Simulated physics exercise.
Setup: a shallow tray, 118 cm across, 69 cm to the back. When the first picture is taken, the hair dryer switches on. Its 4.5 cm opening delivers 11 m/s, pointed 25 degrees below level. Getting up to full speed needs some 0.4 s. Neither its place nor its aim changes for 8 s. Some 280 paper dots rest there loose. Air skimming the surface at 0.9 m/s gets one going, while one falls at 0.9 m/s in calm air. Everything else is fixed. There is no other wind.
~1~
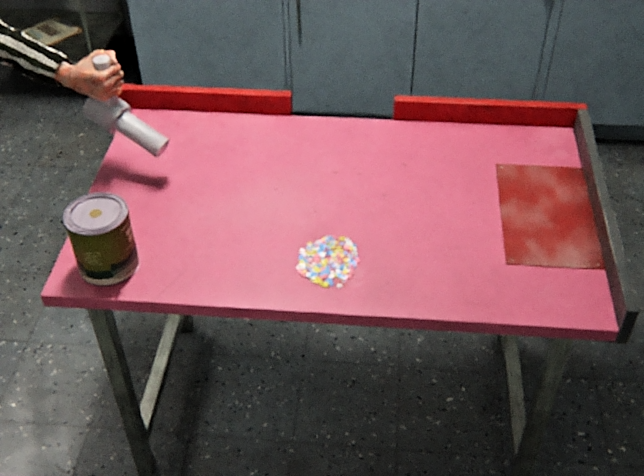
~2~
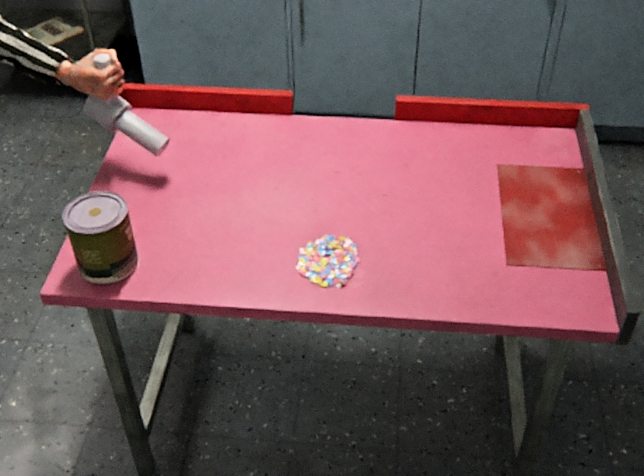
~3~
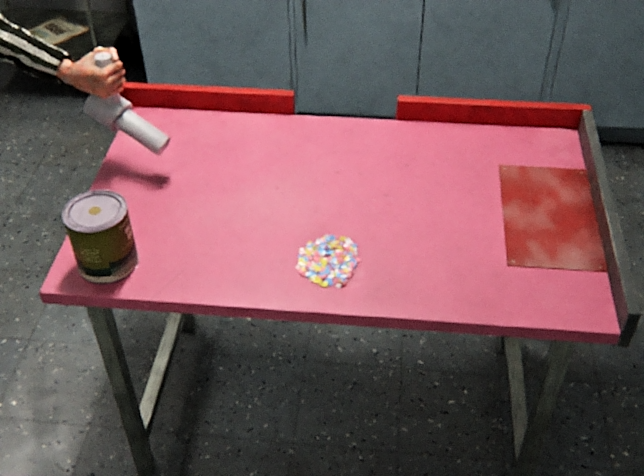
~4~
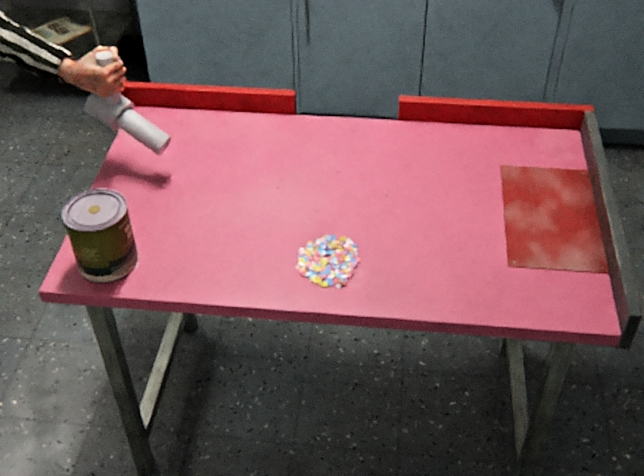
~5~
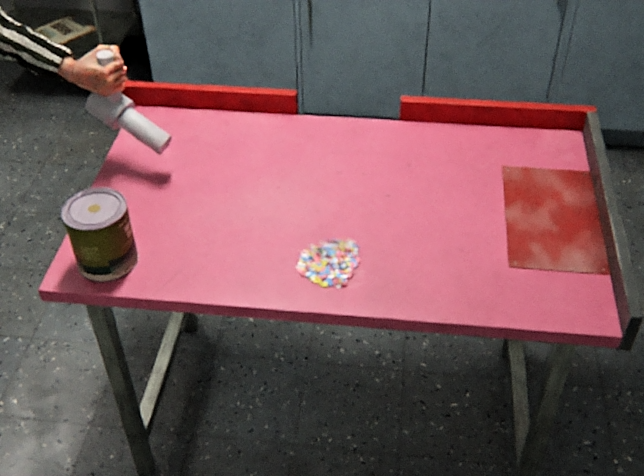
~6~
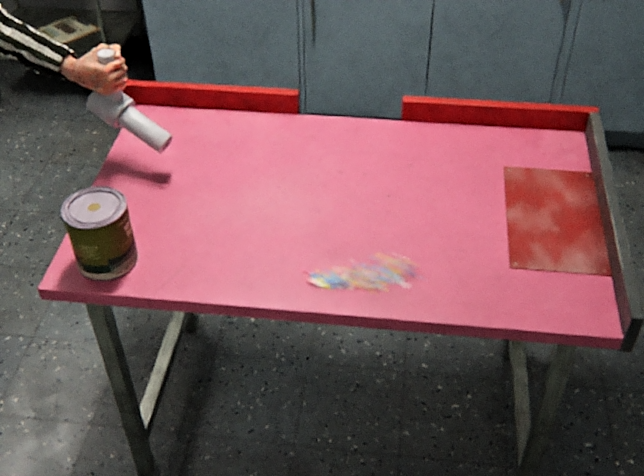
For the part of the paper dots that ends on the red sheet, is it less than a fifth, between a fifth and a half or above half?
The part of the paper dots that ends on the red sheet is less than a fifth.
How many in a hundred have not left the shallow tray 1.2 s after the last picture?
I'd say some 0 % at that moment.
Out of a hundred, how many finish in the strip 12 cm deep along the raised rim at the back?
Share: Approx. 0 %.
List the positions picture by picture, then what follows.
In the first picture, the middle of the paper dots is near (328, 260), none has stirred yet and the mouth of the hair dryer is at (163, 149).
In the second picture, the middle of the paper dots is near (328, 260), none has stirred yet and the red sheet is centred on (548, 214).
In the third picture, the middle of the paper dots is near (328, 260), none has stirred yet and the top of a tin is at (95, 210).
In the fourth picture, the middle of the paper dots is near (328, 260) and none has stirred yet.
In the fifth picture, the middle of the paper dots is near (329, 260), the farthest in sight from the hair dryer is at (344, 283) and about 5 % have left their places.
In the sixth picture, the middle of the paper dots is near (360, 276), the farthest in sight from the hair dryer is at (417, 275) and about 85 % have left their places.
Then, 1.2 s after the last picture the count stands so, 0 % are on the red sheet.
Then, 2.2 s after the last picture the count stands so, 0 % are on the red sheet.
Then, 4.0 s after the last picture the count stands so, 0 % are on the red sheet.
Then, 7.6 s after the last picture, at the end, 0 % are on the red sheet.
